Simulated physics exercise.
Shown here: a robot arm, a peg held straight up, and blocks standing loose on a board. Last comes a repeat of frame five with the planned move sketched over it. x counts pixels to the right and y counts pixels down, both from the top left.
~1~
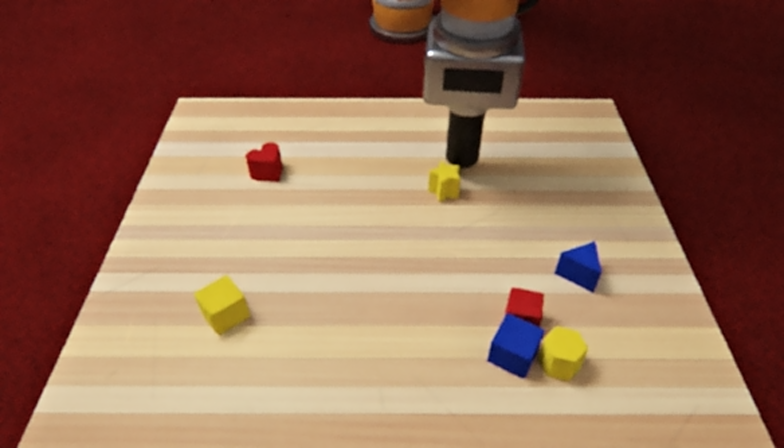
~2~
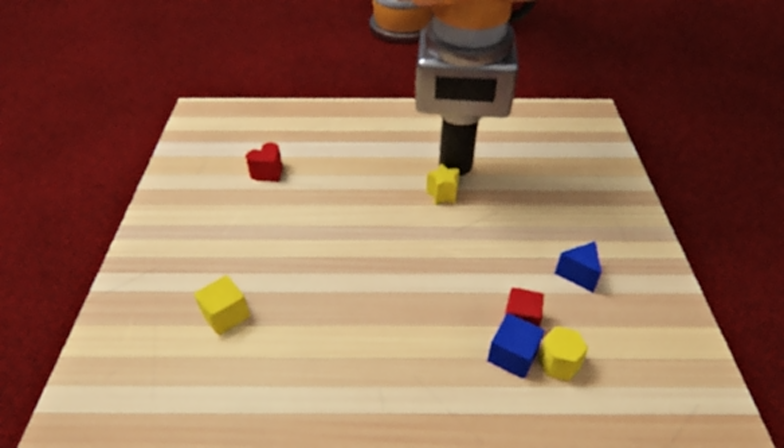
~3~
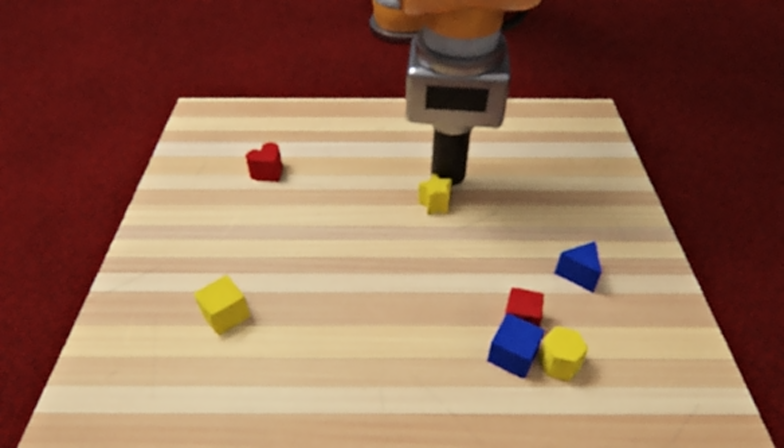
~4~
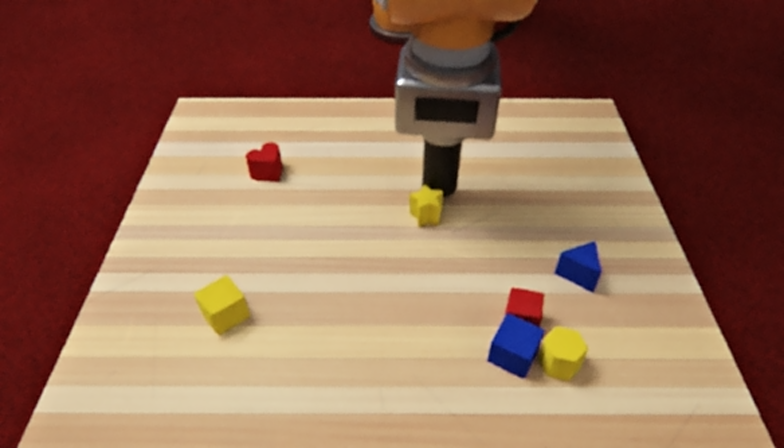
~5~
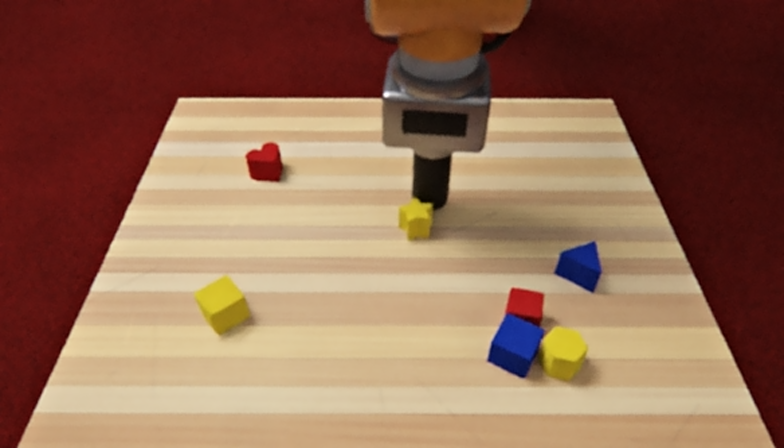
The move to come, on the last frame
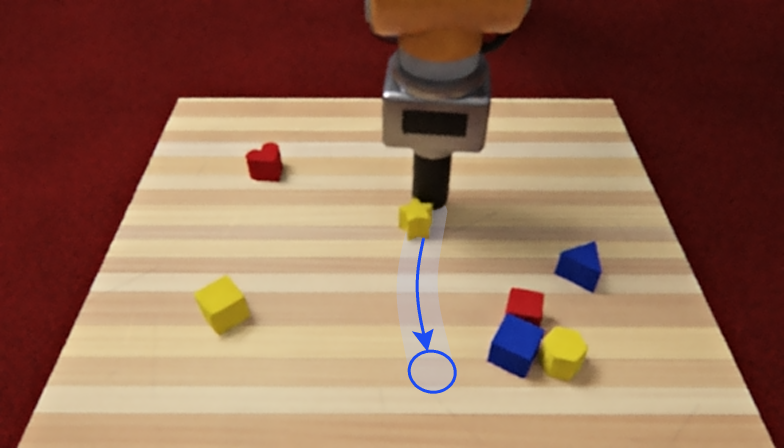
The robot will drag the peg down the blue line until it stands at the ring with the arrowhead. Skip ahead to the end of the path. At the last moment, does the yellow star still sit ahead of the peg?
No, that is not how it ends up.
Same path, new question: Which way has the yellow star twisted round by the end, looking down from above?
Spin direction: Clockwise.
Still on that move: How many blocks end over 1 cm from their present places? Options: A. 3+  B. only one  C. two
My pick is B.
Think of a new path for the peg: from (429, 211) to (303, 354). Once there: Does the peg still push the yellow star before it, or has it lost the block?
Final position: Ahead.
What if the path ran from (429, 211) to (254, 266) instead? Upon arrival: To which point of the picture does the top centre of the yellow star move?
(398, 224)
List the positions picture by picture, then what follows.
In the first frame, peg tip at (462, 158); block tops, yellow star at (446, 171); blue four-sided block at (519, 335).
In the second frame, peg at (456, 167); yellow star at (444, 174).
In the third frame, peg at (448, 176); yellow star at (436, 184).
In the fourth frame, peg at (440, 187); yellow star at (427, 195).
In the fifth frame, peg at (430, 199); yellow star at (417, 209); blue four-sided block at (519, 335).
Path on the board, from (429, 211) by way of (417, 281) to (432, 371).
On the path given first. One third of the way, peg at (421, 244); yellow star at (396, 251), turned 20° clockwise.
Two thirds of the way, peg at (420, 298); yellow star at (383, 269), turned 75° clockwise.
At the end, peg at (433, 360); yellow star at (383, 269), turned 75° clockwise; blue four-sided block in place.
